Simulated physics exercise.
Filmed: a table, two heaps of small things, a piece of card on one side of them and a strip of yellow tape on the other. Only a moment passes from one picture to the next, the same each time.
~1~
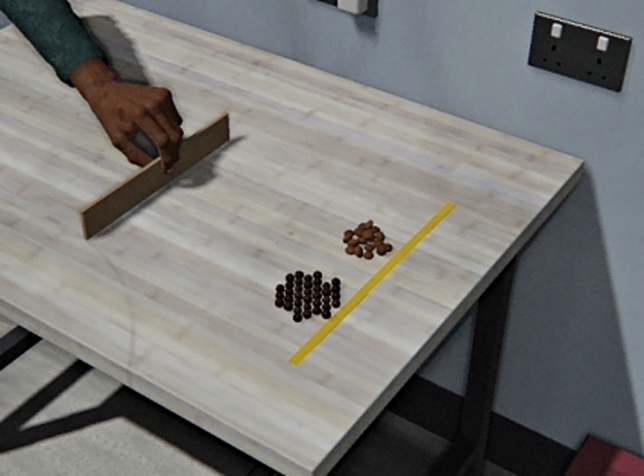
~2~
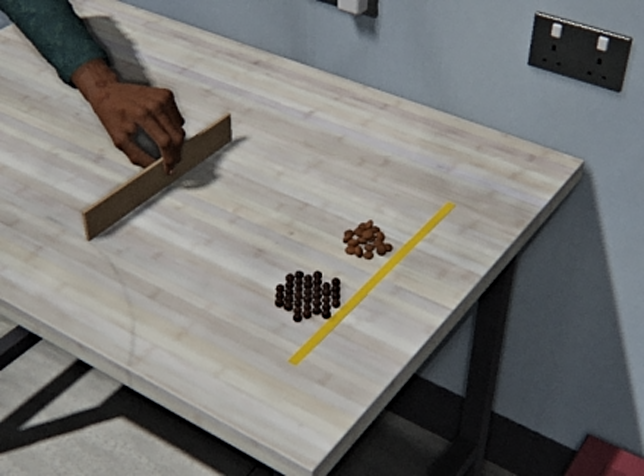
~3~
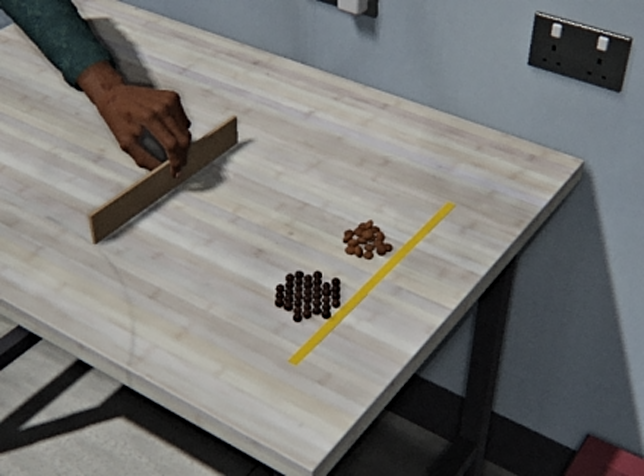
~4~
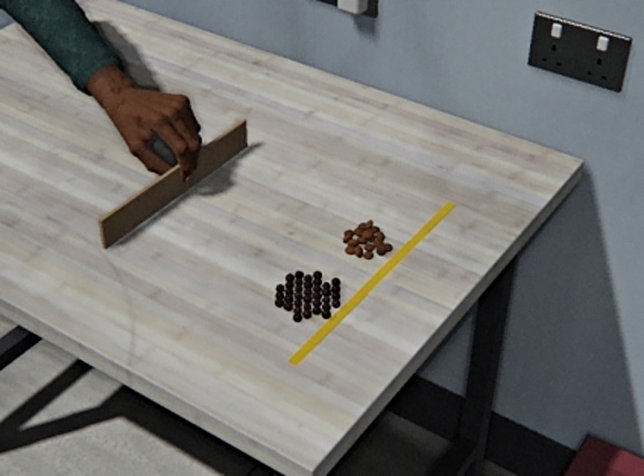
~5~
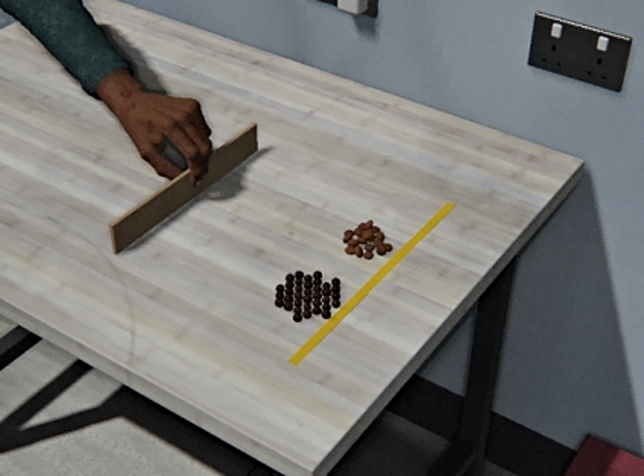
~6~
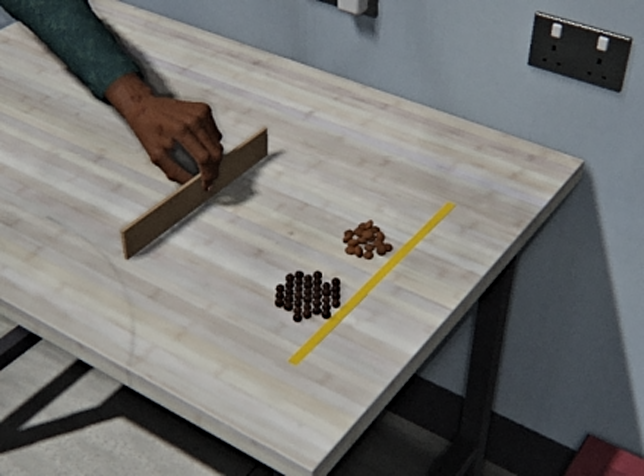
The clip opens on a pale wooden table where a hand holds a piece of card upright, apart from two heaps of small brown things beside a strip of yellow tape. The hand slides the card a short way rightward, towards the heaps, which stay still and untouched.
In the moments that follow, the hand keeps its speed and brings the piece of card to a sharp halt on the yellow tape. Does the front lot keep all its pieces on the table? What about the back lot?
The front lot loses some; the back lot keeps them all.
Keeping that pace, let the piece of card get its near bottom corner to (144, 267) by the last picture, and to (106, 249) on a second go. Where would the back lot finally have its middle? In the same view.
Try 1: Near (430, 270). Try 2: Near (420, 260).
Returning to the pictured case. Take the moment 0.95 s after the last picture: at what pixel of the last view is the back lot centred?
Around (419, 264).
Then, 0.47 s later than the last frame, piece of card still moving, near (290, 214); front lot all on the table, its front near (326, 314); back lot all on the table, its front near (388, 247).
Then, 0.95 s later than the last frame, piece of card stopped at the yellow tape; front lot all on the table, its front near (377, 355); back lot all on the table, its front near (430, 269).
Then, 1.23 s later than the last frame, piece of card stopped at the yellow tape; front lot roughly a quarter over the edge; back lot all on the table, its front near (430, 280).
When it is over, piece of card stopped at the yellow tape; front lot every one over the edge; back lot all on the table, its front near (430, 280).
